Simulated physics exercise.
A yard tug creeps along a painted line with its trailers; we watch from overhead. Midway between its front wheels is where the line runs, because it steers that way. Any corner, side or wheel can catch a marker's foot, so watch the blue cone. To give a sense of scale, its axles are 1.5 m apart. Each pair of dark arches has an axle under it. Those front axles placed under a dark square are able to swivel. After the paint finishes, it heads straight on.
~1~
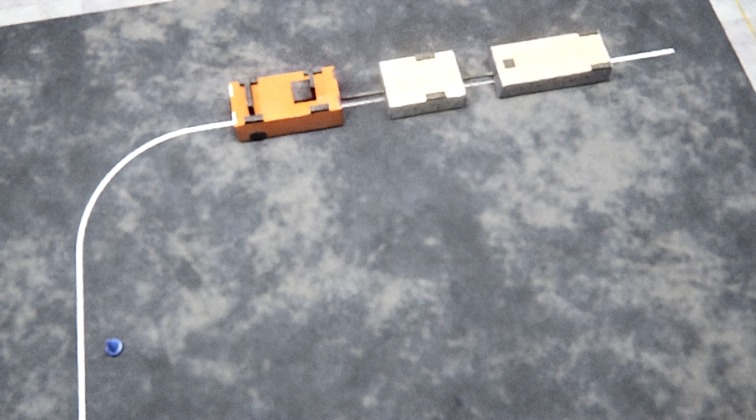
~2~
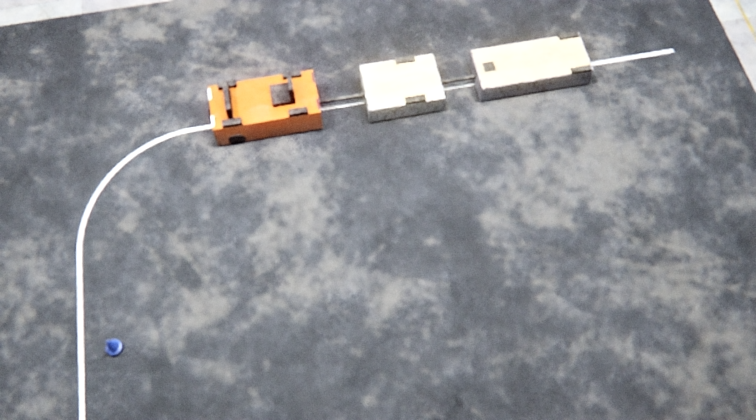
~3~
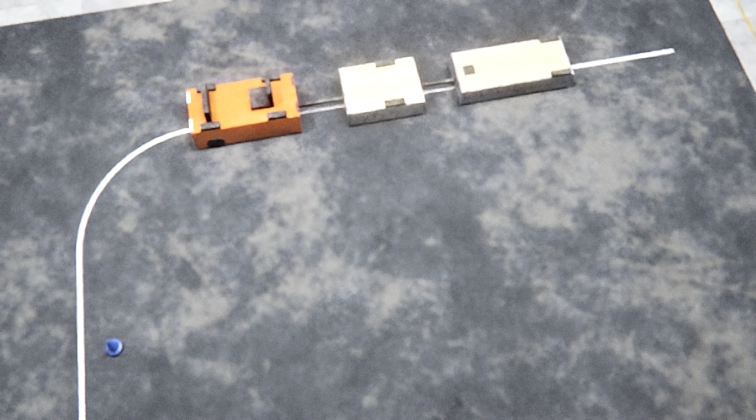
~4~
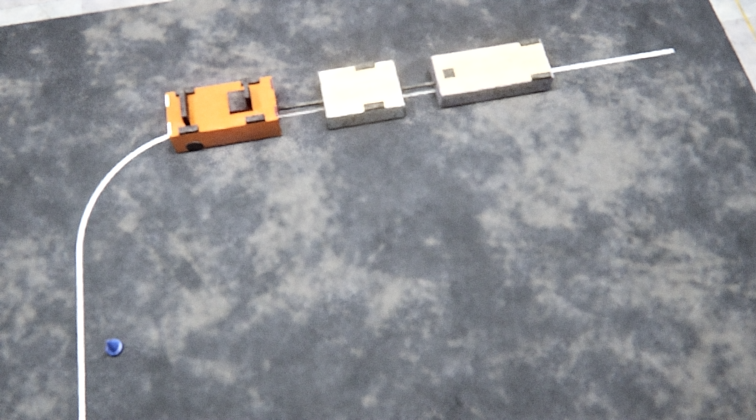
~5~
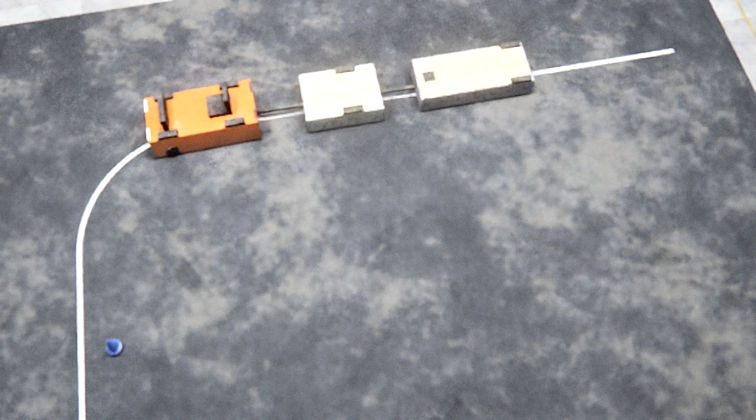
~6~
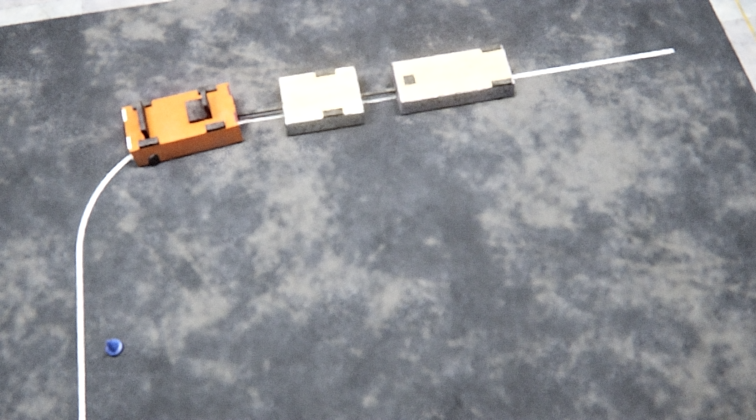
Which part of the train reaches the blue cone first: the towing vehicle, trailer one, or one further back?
That one's the front puller.
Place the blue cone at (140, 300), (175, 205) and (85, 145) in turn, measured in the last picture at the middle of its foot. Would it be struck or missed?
One: Gets hit. Two: Gets hit. Three: Stays safe.
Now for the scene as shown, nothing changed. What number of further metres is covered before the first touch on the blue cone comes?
5.0 m.
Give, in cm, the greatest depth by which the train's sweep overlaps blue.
I'd put blue at close to 65.
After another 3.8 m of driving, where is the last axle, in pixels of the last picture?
Roughly at (359, 87).
After another 3.8 m, the last axle is at (360, 87) of the last picture, on the line.
After another 5.2 m, the last axle is at (310, 96) of the last picture, 5 cm off the line; the yard tug has hit blue.
After another 7.6 m, the last axle is at (232, 125) of the last picture, 45 cm off the line.
After another 15.1 m, the last axle is at (90, 414) of the last picture, 35 cm off the line; 1 of 1 struck in all.
